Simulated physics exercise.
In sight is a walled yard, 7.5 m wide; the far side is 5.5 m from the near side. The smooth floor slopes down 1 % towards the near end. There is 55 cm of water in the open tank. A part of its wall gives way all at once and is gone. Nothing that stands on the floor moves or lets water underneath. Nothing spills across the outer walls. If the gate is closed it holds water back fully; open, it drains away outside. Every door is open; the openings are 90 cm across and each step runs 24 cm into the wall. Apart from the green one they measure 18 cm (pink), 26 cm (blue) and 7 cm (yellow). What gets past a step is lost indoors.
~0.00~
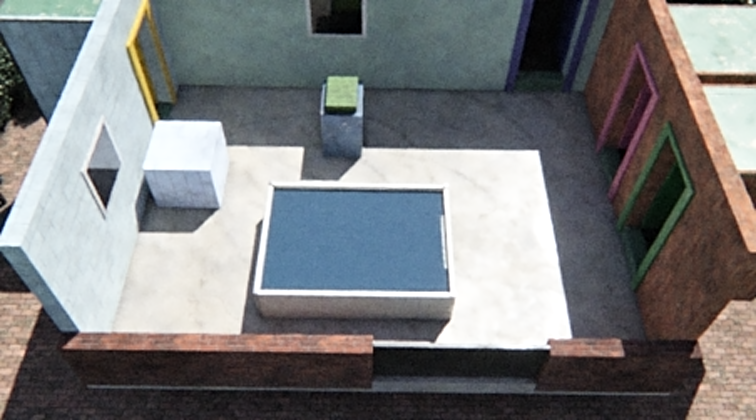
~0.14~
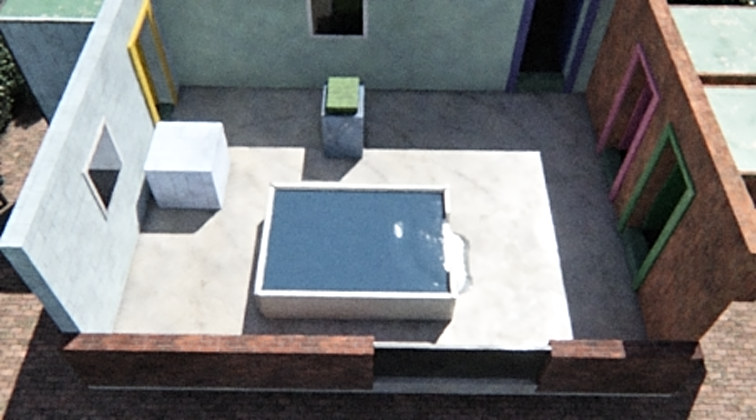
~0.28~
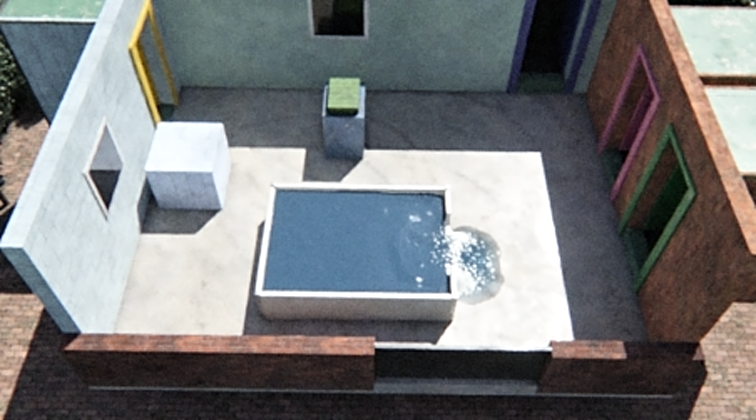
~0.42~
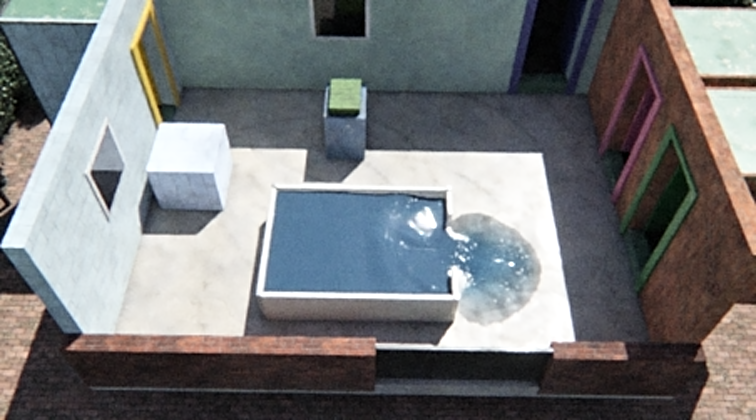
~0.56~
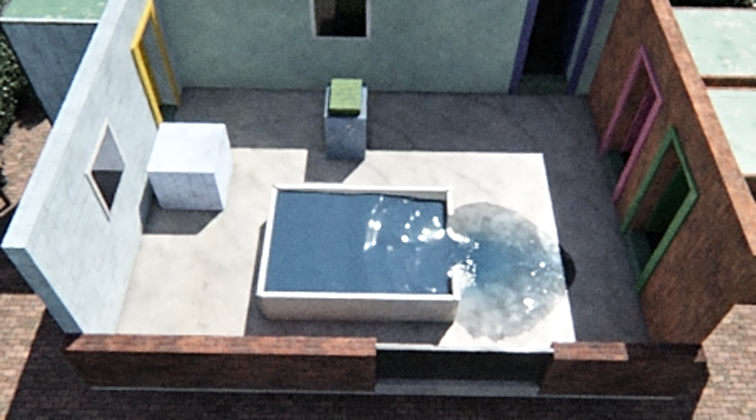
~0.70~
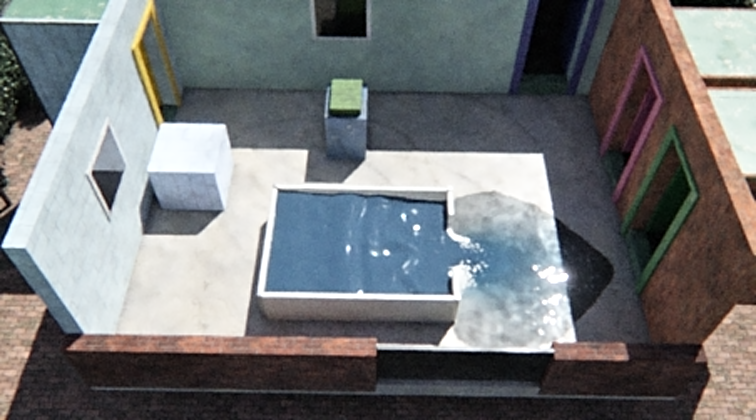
Water pours from the right side of an open tank and spreads across the yard floor.
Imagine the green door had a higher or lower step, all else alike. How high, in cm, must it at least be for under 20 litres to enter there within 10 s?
About 20 cm.
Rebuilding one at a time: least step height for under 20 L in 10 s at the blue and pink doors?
Roughly 12.0 cm at blue and 10.0 cm at pink.
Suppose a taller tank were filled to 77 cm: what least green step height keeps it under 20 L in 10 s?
About 30 cm.
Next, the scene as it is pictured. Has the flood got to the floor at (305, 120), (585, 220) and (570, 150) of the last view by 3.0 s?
In turn: Dry, under water, flooded.
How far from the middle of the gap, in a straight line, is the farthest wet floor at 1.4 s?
Some 3.0 m out.
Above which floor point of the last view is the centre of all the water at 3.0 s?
At about (451, 260).
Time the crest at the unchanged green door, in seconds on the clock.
At about 2.8 s.
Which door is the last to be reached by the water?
Last comes the yellow one.
After 1.4 s water covers 25 % of the floor, deepest (32 cm) near (459, 268); 23 cm at the green door, 0 litres in over its 22 cm step.
After 3.0 s water covers 30 % of the floor, deepest (28 cm) near (612, 261); 24 cm at the green door, 5 litres in over its 22 cm step.
After 10.0 s water covers 95 % of the floor, deepest (13 cm) near (108, 363); 12 cm at the green door, 10 litres in over its 22 cm step.
At the green door as built, the water arrived by 0.9 s and peaked near 27 cm at 2.8 s.
Run again over the same 10 s with other heights there, 53 litres in over 17.5 cm, 2 litres over 24 cm. The limit of 20 litres is kept from about 20 cm up.
